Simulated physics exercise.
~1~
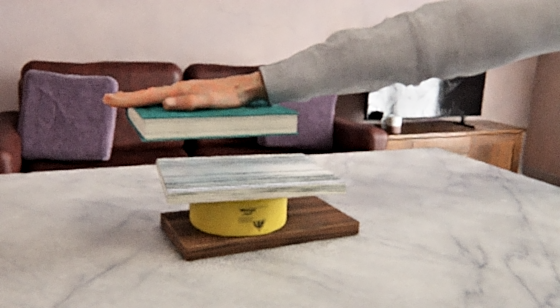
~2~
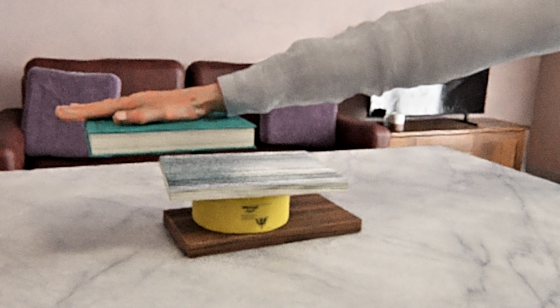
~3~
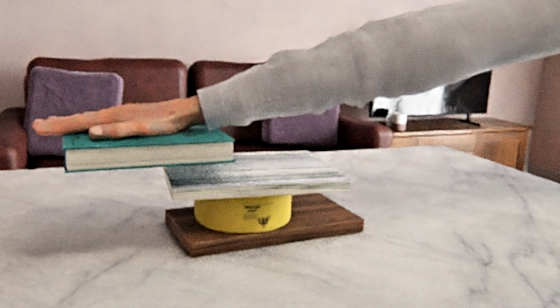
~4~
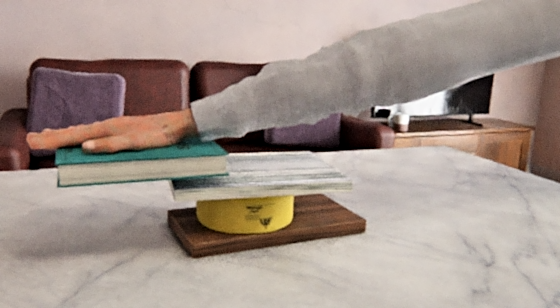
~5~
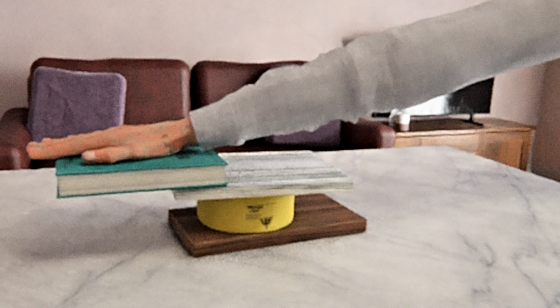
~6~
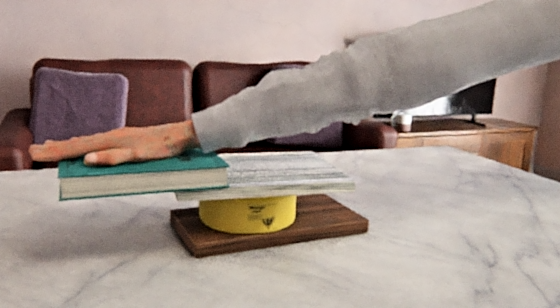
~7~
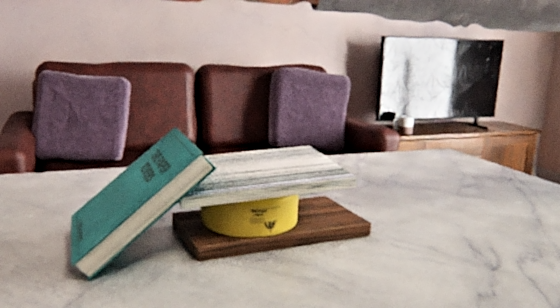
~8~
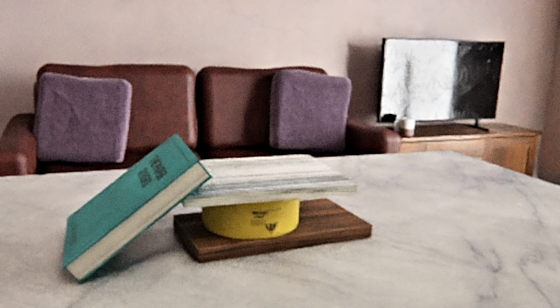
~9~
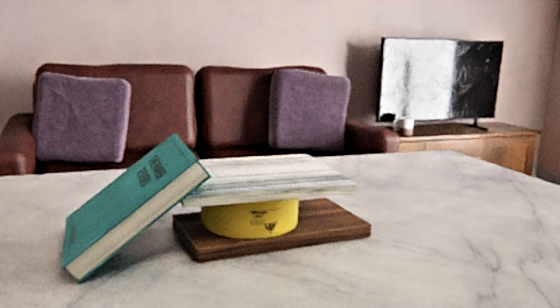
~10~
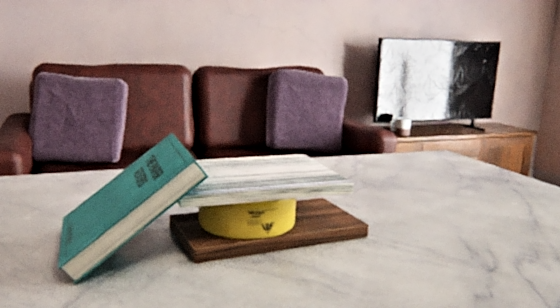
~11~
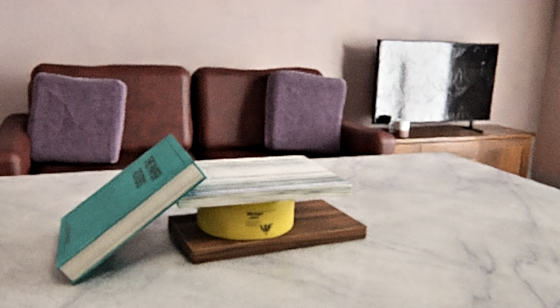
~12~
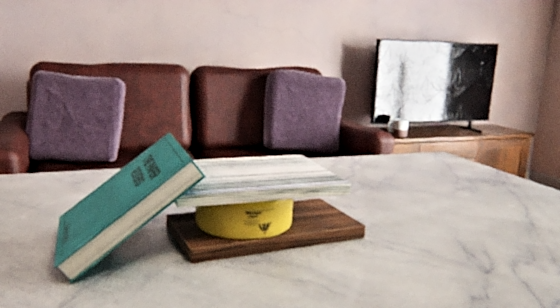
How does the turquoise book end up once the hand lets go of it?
It tips off its place and ends up slanted, with its lower end on the table and its upper end leaning against the white board.
